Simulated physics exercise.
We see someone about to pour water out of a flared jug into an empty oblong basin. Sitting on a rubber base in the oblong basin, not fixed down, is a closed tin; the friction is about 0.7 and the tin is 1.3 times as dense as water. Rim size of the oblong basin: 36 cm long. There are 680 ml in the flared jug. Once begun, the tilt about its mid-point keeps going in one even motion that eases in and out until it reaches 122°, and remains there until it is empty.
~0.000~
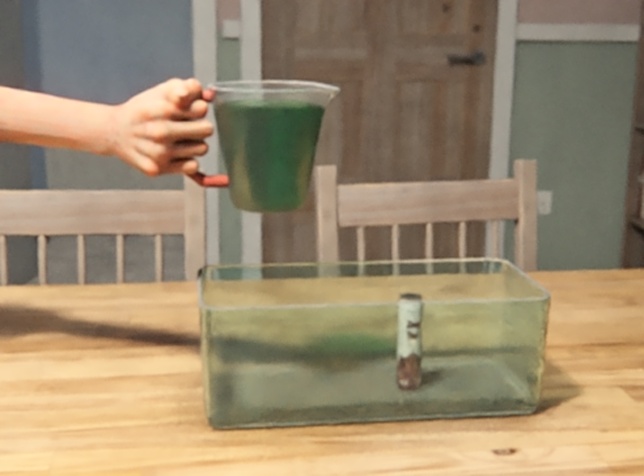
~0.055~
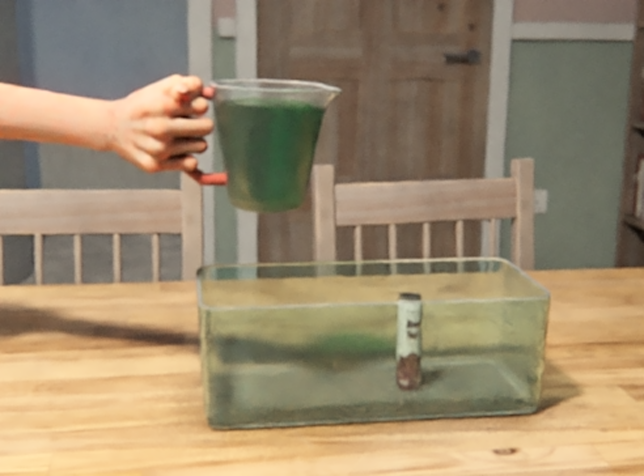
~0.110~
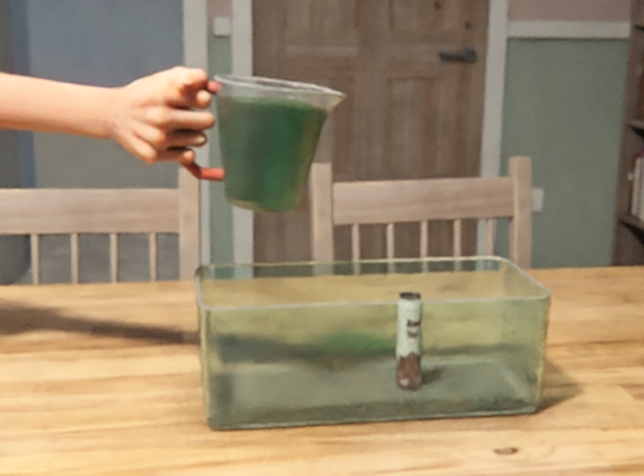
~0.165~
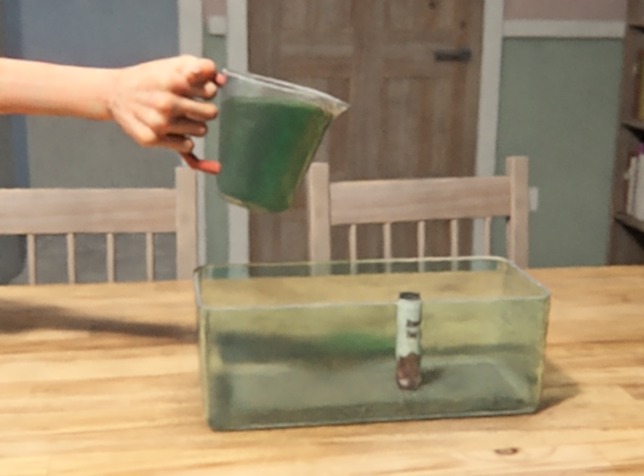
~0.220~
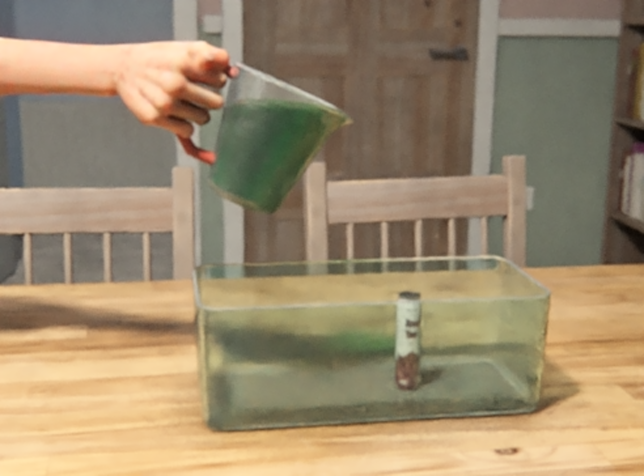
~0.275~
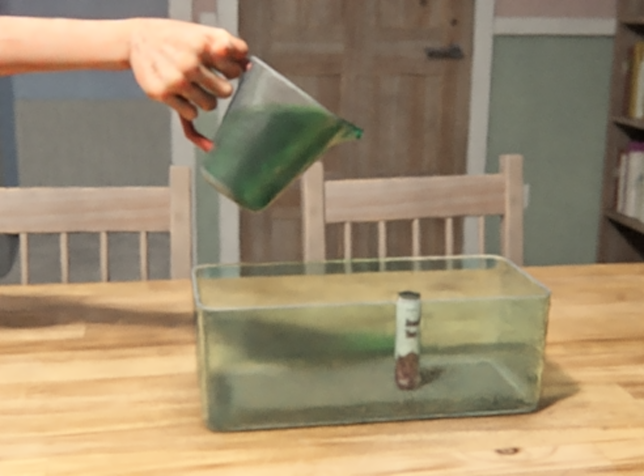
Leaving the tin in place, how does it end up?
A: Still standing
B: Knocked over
Option B: Knocked over.
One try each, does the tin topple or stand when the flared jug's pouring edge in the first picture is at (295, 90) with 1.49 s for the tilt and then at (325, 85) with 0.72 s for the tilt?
Try 1: Still standing; try 2: Tipped over.
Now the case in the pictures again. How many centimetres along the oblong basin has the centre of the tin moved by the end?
All told, the tin's centre has moved close to 7.5 cm.
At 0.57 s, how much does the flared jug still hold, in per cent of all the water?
36 %.
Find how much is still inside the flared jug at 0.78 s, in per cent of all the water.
Around 1 percent of it.
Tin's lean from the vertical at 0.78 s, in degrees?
It leans about 15° from upright.
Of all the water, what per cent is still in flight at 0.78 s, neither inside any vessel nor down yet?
About 3 per cent.
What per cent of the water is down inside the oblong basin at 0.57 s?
About 38 per cent.
After 0.57 s the tilt is 105° and 36 per cent is still to pour; the tin stands where it began.
After 0.78 s the tilt is 122° and 1 per cent is still to pour; the tin leans 17°.
After 1.01 s the tilt is 122° and 0 per cent is still to pour; the tin lies on its side.
After 1.25 s the tilt is 122° and 0 per cent is still to pour; the tin lies on its side.
In the end the tin lies on its side.
